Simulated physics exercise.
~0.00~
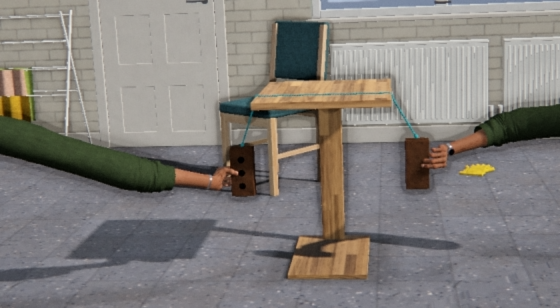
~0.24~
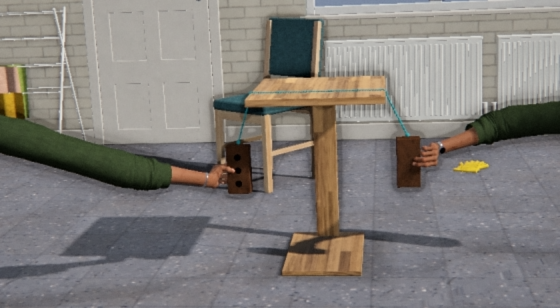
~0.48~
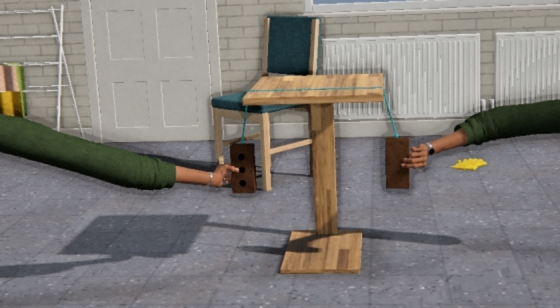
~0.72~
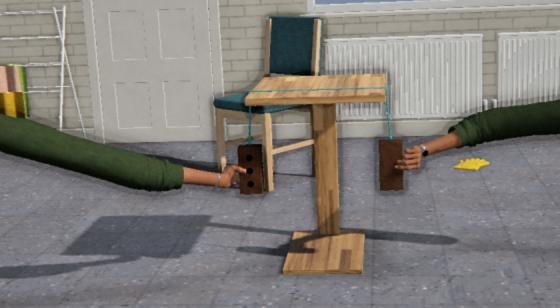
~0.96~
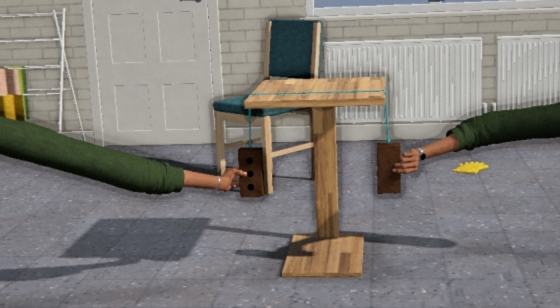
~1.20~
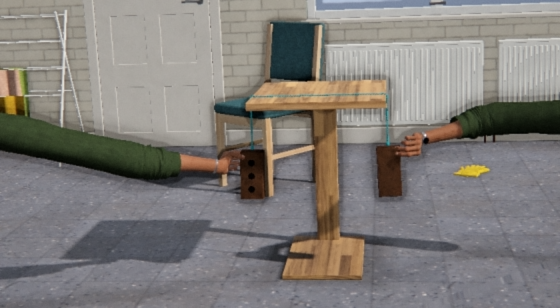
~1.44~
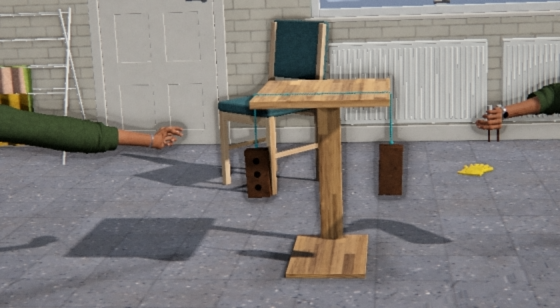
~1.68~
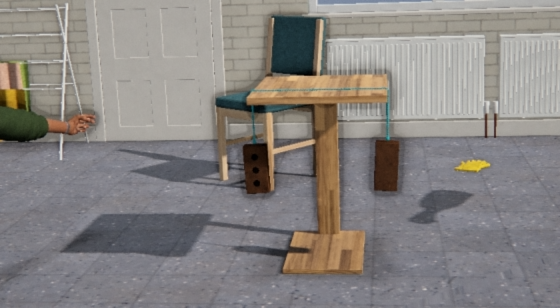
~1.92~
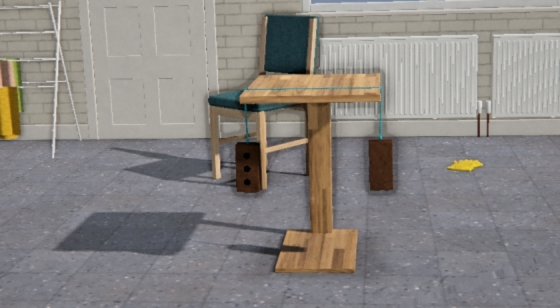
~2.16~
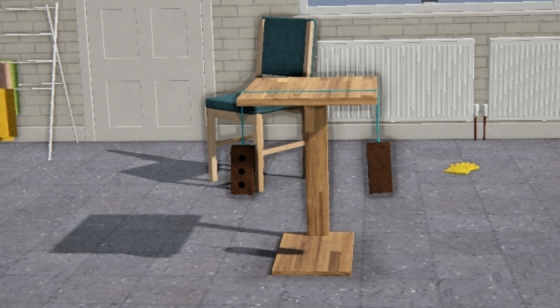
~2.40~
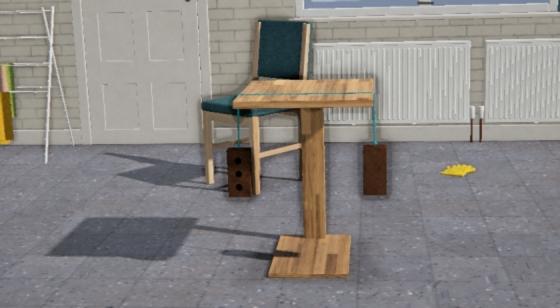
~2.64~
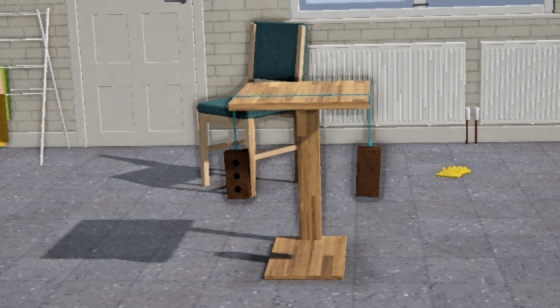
The clip opens on a small wooden side table with a shoelace laid across its top and a dark brick hanging from each end, while two green-sleeved arms reach in from the sides to hold the bricks. The hands guide both bricks slightly inward until they hang close beside the table. Then the fingers let go, and both arms draw back out of view, the right one disappearing first. Left alone, neither brick visibly climbs or sinks as the view sways a little. At the end, the two bricks still hang level, with the shoelace in place over the table.
